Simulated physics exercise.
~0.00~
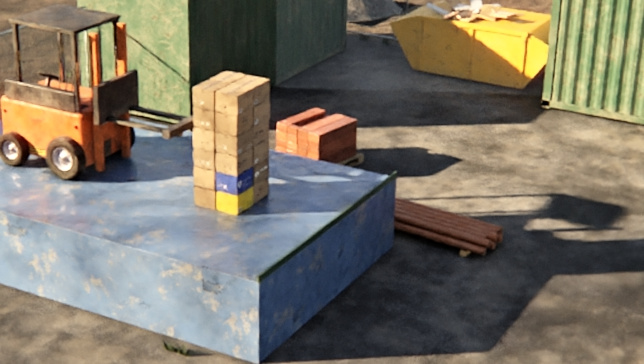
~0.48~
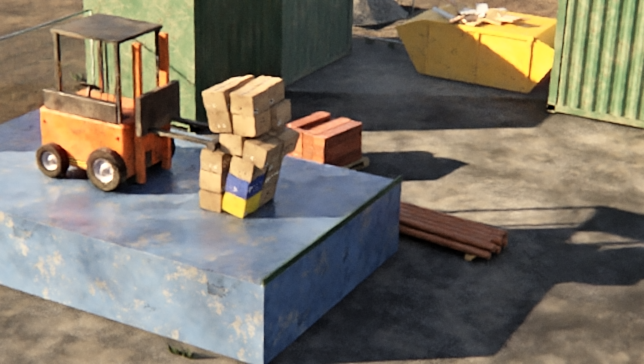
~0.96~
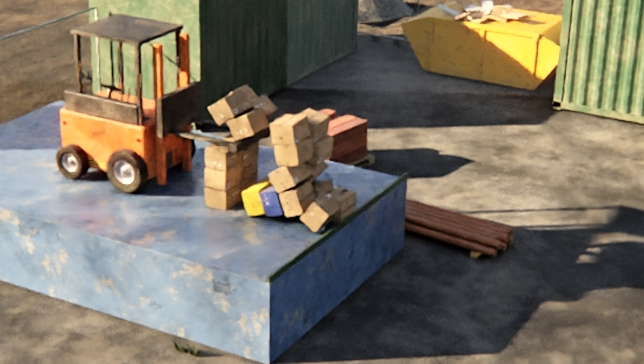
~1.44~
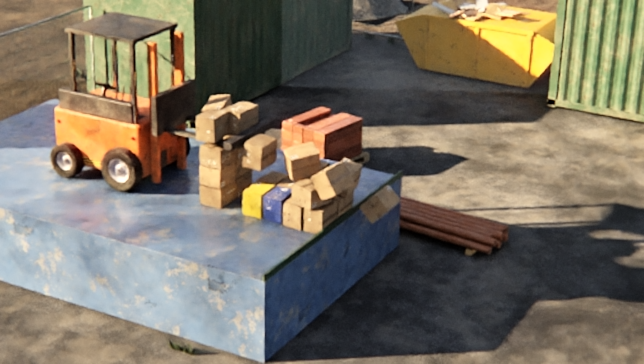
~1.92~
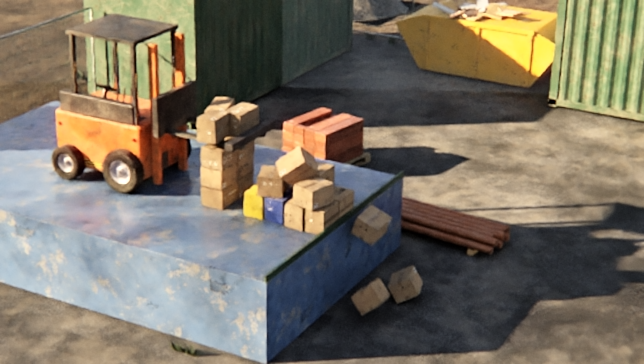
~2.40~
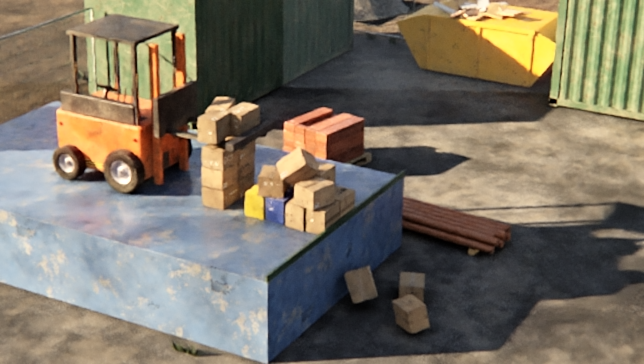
At first, an orange forklift faces a neat, tall stack of taped cartons on a raised blue deck, with one blue and one yellow carton low in the pile. The forklift drives right and its beam pushes into the stack, making the upper cartons shift and lean. The pile then breaks apart, its right side toppling toward the deck's edge while the blue and yellow cartons tip onto their sides. The forklift stops as cartons tumble into a heap. Three drop over the edge onto the ground, while the rest stay on the deck, some still stacked beside the forklift.
